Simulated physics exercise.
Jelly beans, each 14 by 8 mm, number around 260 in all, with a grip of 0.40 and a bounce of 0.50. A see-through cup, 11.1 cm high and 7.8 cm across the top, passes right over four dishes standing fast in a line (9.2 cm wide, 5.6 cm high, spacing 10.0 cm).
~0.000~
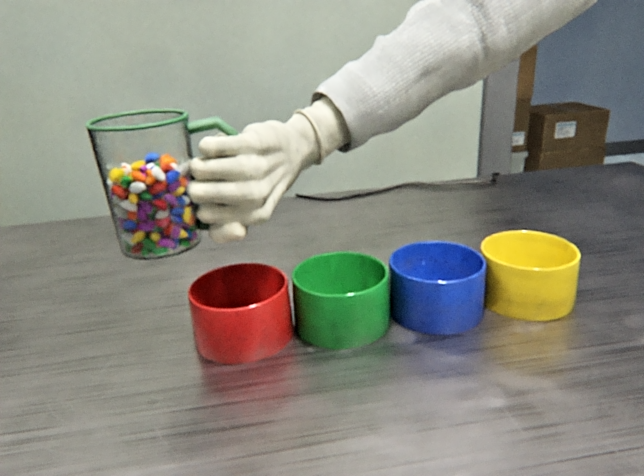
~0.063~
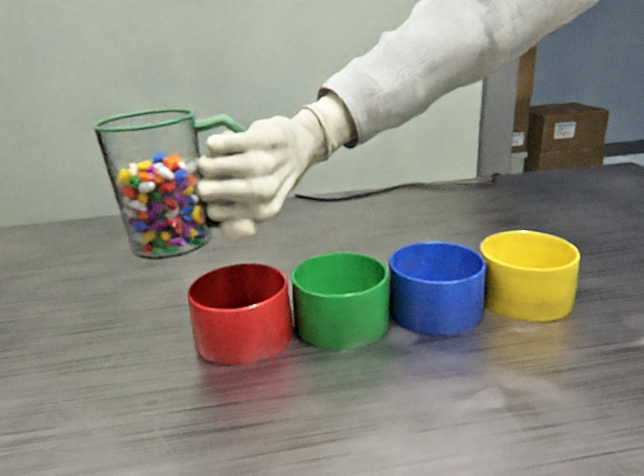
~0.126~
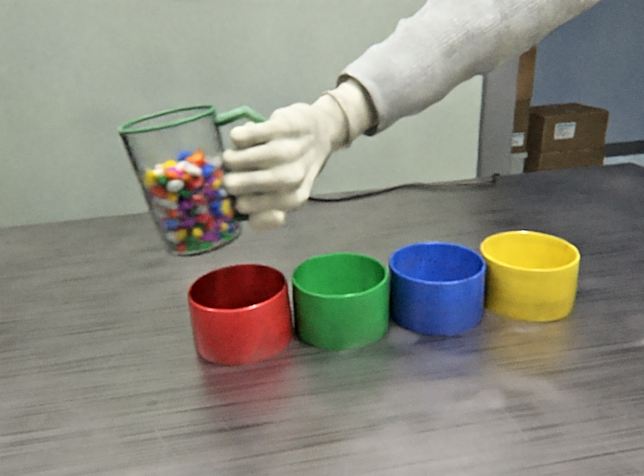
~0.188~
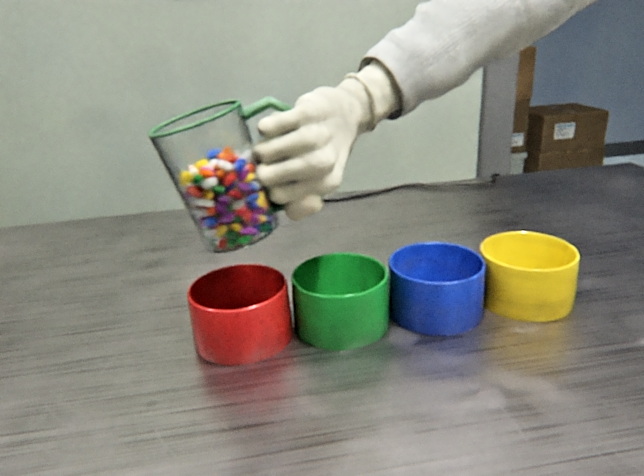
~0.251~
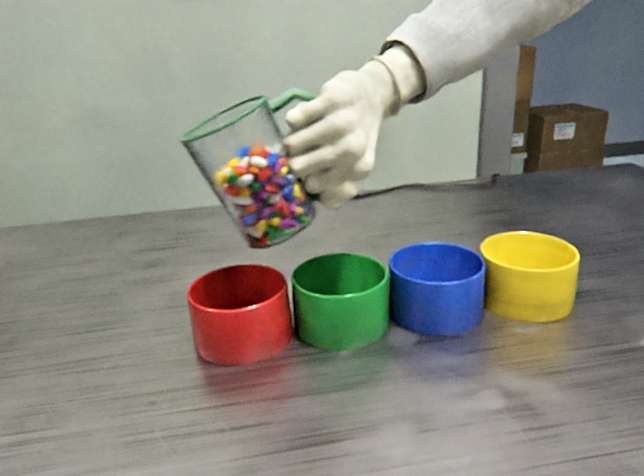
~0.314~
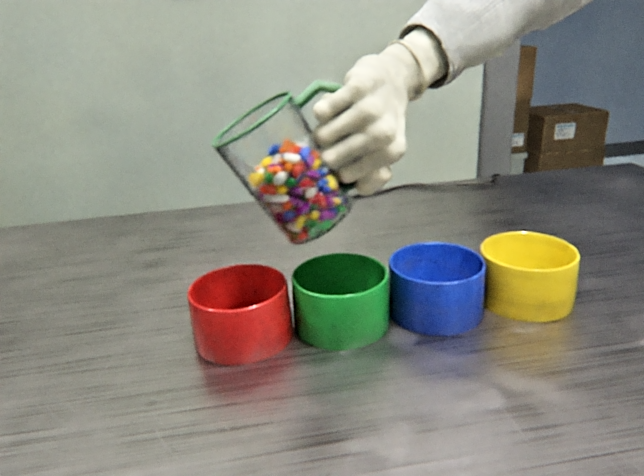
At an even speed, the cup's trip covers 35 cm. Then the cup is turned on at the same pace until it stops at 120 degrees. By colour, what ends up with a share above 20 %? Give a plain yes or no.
Red - no, blue - yes, green - no, yellow - no, counter - no.
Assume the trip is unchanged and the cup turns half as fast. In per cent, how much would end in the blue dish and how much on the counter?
Blue 100, counter 0.
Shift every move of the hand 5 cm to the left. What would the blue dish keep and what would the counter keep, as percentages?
The blue dish would get 90 and the counter 10.
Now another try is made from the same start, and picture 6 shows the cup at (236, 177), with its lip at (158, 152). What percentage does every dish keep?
Kept per dish: Red = 0, blue = 90, green = 0, yellow = 0.
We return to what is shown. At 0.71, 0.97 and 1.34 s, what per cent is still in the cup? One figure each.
Roughly 100, then 100, then 25.
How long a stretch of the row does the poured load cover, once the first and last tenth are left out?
Length: Approx. 6 cm.
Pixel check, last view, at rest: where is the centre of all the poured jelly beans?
About (438, 284).
After 0.71 s, tilt 73 degrees; cup holds 100 %.
After 0.97 s, tilt 102 degrees; cup holds 100 %.
Then, at 1.34 s, tilt 120 degrees; cup holds 25 %, blue 65 %.
By 2.0 s all is still; red 0 %, blue 100 %, green 0 %, yellow 0 %, counter 0 %.
